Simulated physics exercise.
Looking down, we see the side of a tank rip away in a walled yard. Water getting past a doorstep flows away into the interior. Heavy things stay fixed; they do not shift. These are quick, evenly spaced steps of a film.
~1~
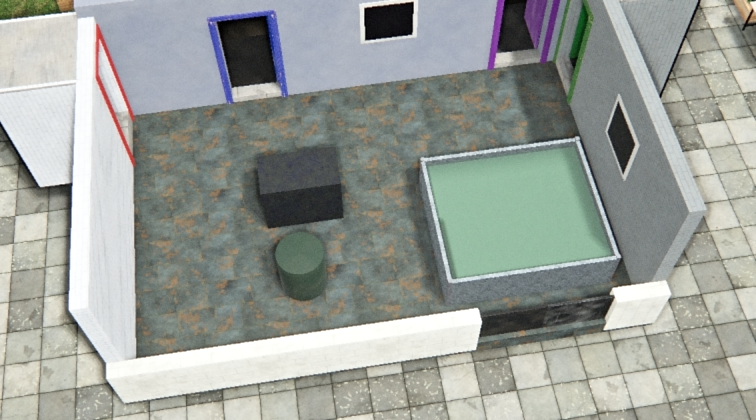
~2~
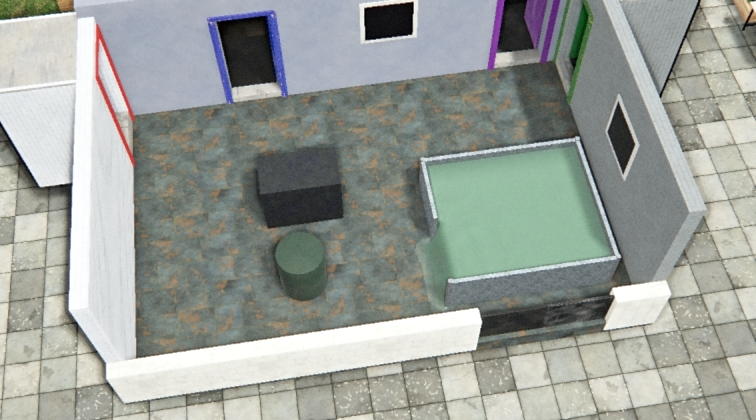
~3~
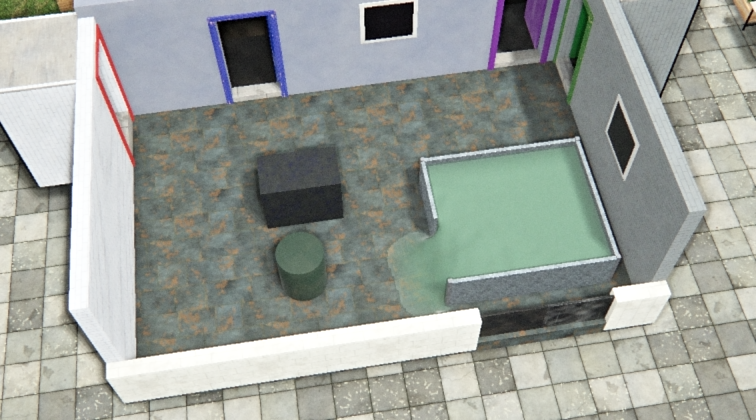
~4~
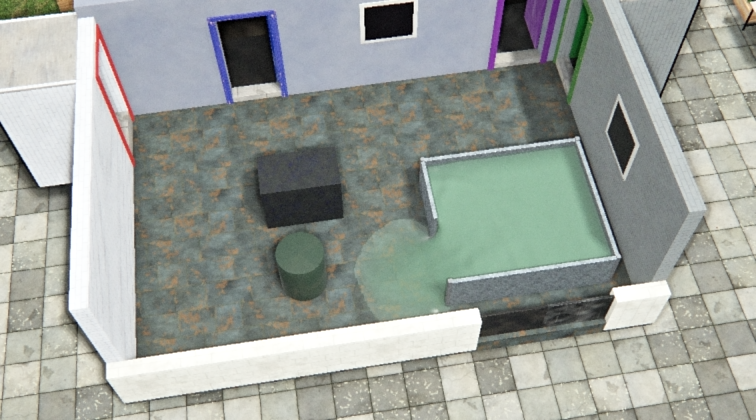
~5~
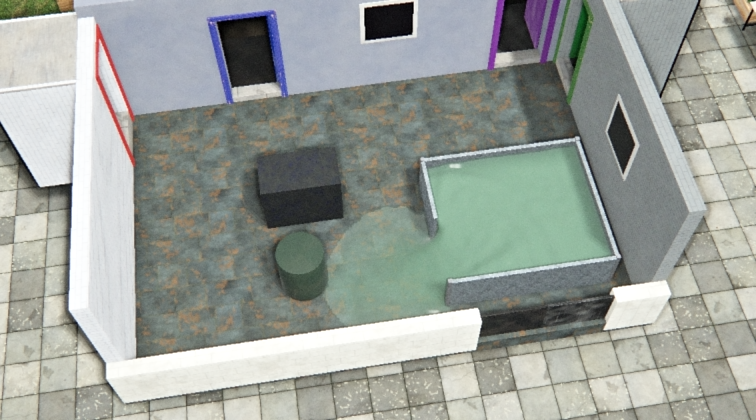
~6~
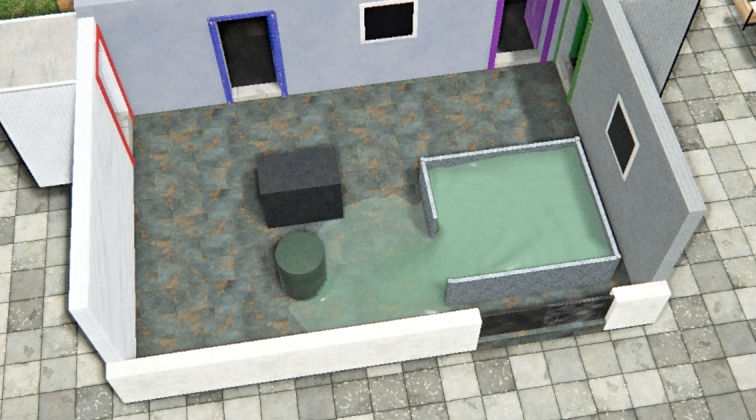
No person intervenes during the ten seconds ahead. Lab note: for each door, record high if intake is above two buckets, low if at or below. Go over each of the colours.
Green door: Low; red door: Low; blue door: Low; purple door: Low.
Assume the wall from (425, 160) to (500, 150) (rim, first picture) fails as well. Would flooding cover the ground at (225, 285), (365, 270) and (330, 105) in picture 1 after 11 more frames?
One by one: Unsoaked; unsoaked; waterlogged.
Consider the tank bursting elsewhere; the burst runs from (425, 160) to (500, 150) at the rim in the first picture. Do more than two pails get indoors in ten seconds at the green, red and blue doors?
Going through them, the green one clears the cutoff, the red one falls below the cutoff, the blue one falls below the cutoff.
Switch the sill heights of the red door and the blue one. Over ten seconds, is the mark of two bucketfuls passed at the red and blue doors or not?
Result - red ends up above, blue ends up below.
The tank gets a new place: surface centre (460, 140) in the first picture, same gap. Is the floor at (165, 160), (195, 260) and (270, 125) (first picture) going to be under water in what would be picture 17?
Going through them in turn: Still bare, waterlogged and waterlogged.
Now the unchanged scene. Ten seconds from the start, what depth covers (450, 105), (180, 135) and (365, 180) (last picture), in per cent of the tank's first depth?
First spot roughly 6 %, second 20 %, third 10 %.
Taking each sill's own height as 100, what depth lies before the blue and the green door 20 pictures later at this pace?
The first sits near 0 in a hundred and the second near 0 in a hundred.
A moment on, water covers 25 % of the floor; the green door not reached, the red door not reached, the blue door not reached, the purple door not reached.
Next, water covers 40 % of the floor; the green door not reached, the red door not reached, the blue door not reached, the purple door not reached.
Then, water covers 50 % of the floor; the green door not reached, the red door wet at the sill, nothing in, the blue door not reached, the purple door not reached.
Later, water covers 75 % of the floor; the green door not reached, the red door wet at the sill, nothing in, the blue door wet at the sill, nothing in, the purple door not reached.
In the end, water covers 95 % of the floor; the green door wet at the sill, nothing in, the red door wet at the sill, nothing in, the blue door wet at the sill, nothing in, the purple door wet at the sill, nothing in.
